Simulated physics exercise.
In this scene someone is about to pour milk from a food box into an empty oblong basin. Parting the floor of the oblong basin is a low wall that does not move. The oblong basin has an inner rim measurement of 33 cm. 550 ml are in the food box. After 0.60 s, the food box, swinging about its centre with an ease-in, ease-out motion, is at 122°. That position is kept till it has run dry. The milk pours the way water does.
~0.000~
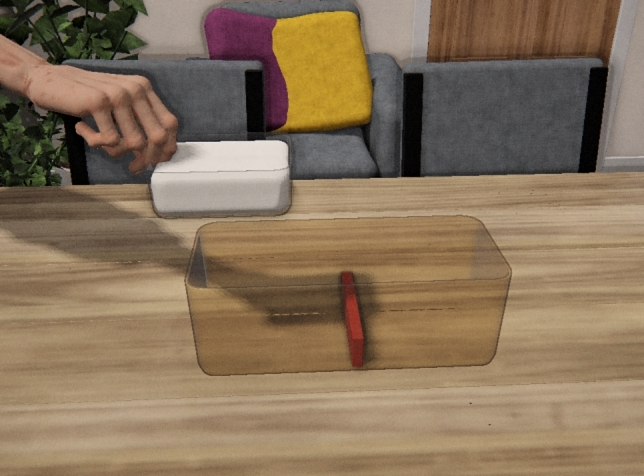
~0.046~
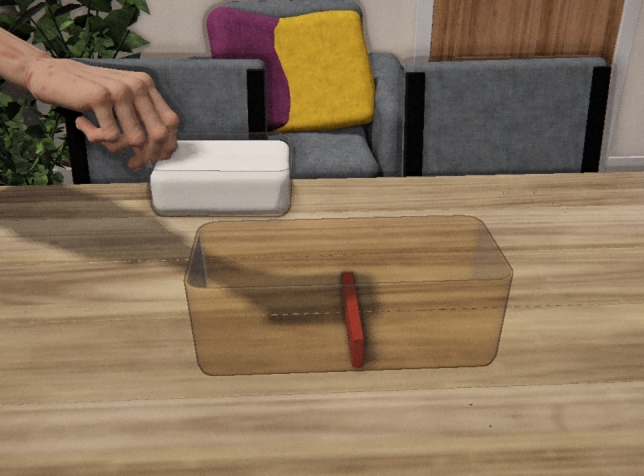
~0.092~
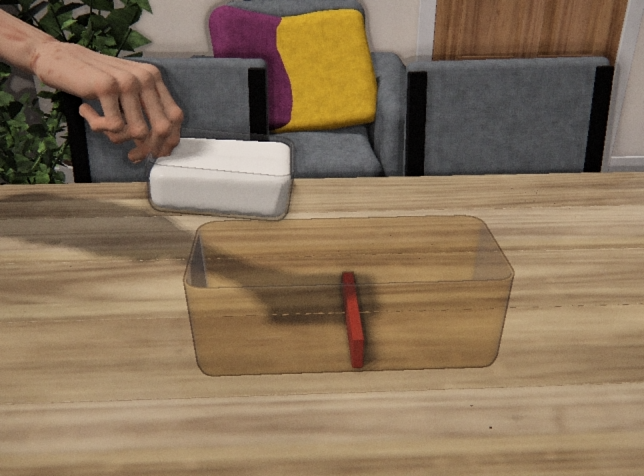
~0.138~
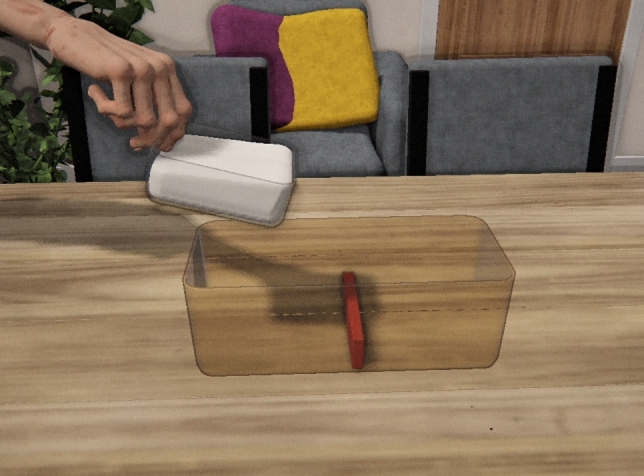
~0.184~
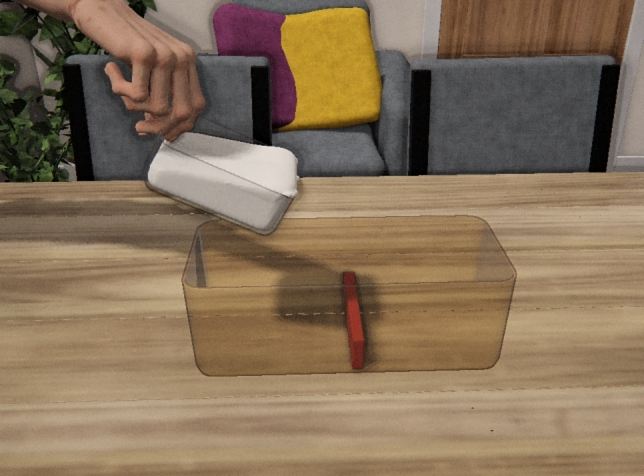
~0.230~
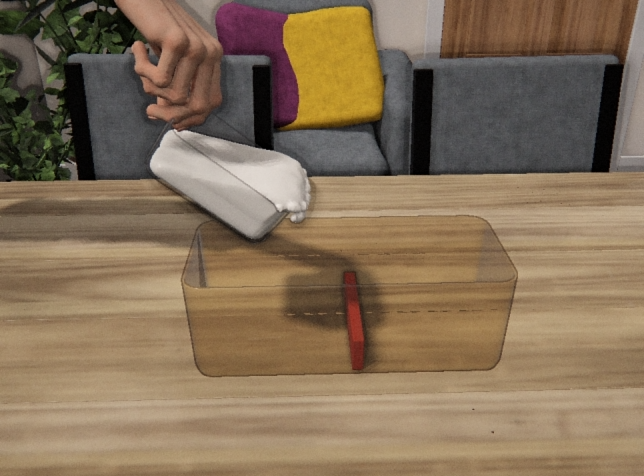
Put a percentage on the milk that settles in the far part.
Roughly 15 per cent ends up there.
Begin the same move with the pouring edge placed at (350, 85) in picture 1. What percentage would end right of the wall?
70 %.
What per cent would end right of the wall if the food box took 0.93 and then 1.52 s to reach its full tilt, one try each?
Some 30 and 45 per cent, in that order.
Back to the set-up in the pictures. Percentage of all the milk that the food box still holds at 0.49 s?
Still held: Roughly 4 % of the total.
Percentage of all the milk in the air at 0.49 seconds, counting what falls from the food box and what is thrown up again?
Share: Roughly 4 per cent.
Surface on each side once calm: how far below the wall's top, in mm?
Some 20 mm on the left and 34 mm on the right.
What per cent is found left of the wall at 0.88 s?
Reading: Approx. 78 per cent.
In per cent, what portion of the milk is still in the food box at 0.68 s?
0 per cent or thereabouts.
After 0.49 s the tilt is 112° and 4 per cent is still to pour, 84 is left of the wall and 8 right of it.
After 0.68 s the tilt is 122° and 0 per cent is still to pour, 73 is left of the wall and 13 right of it.
After 0.88 s the tilt is 122° and 0 per cent is still to pour, 77 is left of the wall and 15 right of it.
After 1.10 s the tilt is 122° and 0 per cent is still to pour, 77 is left of the wall and 15 right of it.
In the end 77 per cent lies left of the wall, 15 right of it and 8 outside.
